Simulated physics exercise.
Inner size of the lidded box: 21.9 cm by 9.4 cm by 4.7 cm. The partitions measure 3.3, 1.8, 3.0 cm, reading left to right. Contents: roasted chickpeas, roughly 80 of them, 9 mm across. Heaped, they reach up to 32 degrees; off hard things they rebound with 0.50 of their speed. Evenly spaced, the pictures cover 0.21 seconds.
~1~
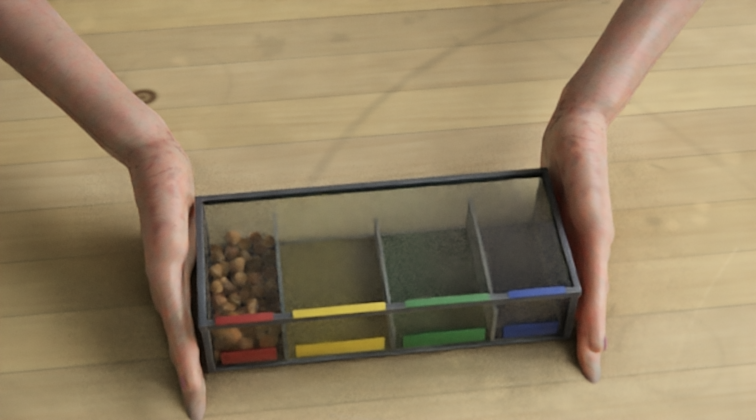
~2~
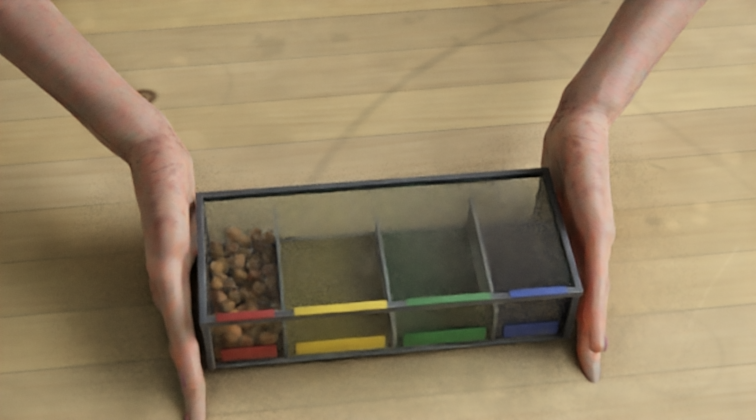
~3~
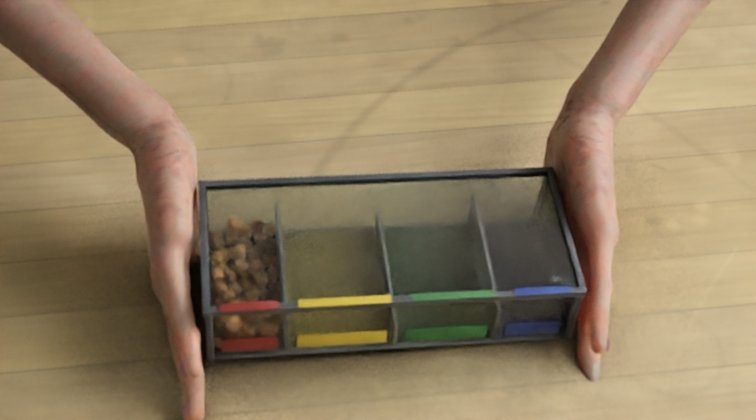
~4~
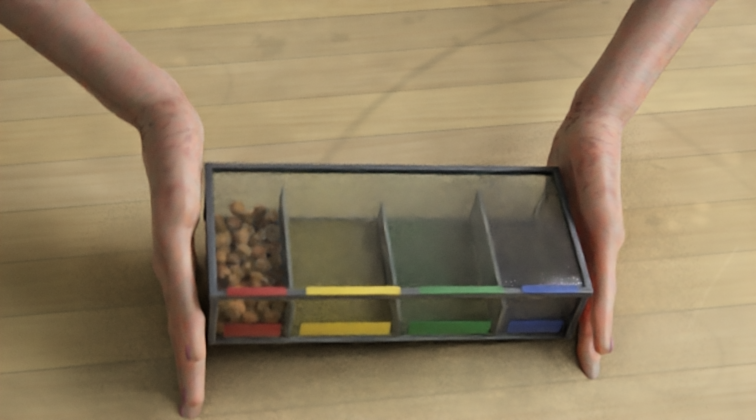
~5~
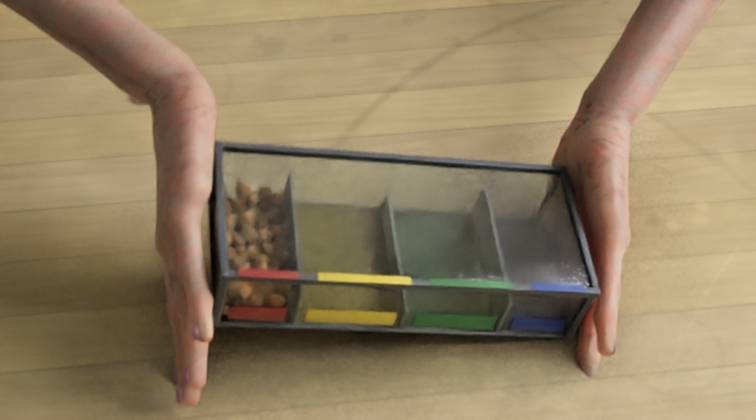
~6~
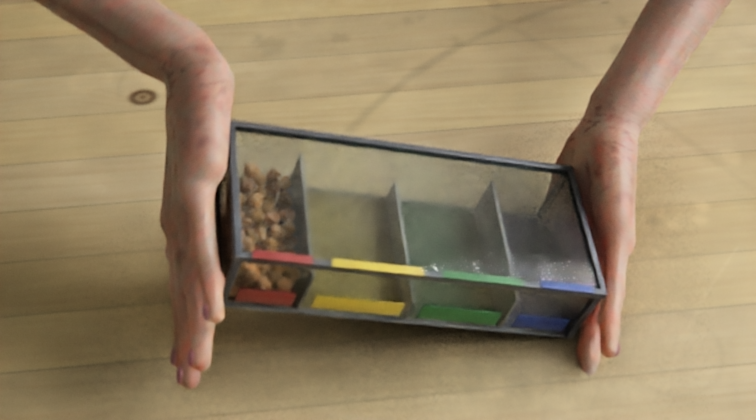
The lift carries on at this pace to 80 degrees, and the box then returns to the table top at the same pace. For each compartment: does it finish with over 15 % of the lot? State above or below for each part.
Red compartment: Above. Blue compartment: Below. Green compartment: Above. Yellow compartment: Below.
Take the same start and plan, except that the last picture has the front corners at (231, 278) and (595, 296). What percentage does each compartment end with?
Red 75 %; blue 5 %; green 15 %; yellow 10 %.
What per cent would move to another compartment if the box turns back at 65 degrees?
Near 5 in a hundred.
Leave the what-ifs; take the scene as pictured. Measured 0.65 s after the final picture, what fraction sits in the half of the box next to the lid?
I'd put it at some 40 percent.
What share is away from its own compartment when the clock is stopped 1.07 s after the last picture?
Estimate: Roughly 40 in a hundred.
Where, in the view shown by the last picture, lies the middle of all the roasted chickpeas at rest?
Resting centre estimate: Around (274, 310).
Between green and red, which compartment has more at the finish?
Red.
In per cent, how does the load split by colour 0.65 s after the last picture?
It splits as red 90, blue 0, green 0 and yellow 10 percent.
Then, 0.65 s after the last picture, tilt 79 degrees; red 90 %, yellow 10 %.
Then, 1.07 s after the last picture, tilt 34 degrees; red 60 %, blue 5 %, green 25 %, yellow 10 %.
Then, 1.58 s after the last picture, tilt 0 degrees; red 60 %, blue 5 %, green 25 %, yellow 10 %.
In the end, red 60 %, blue 5 %, green 25 %, yellow 10 %.
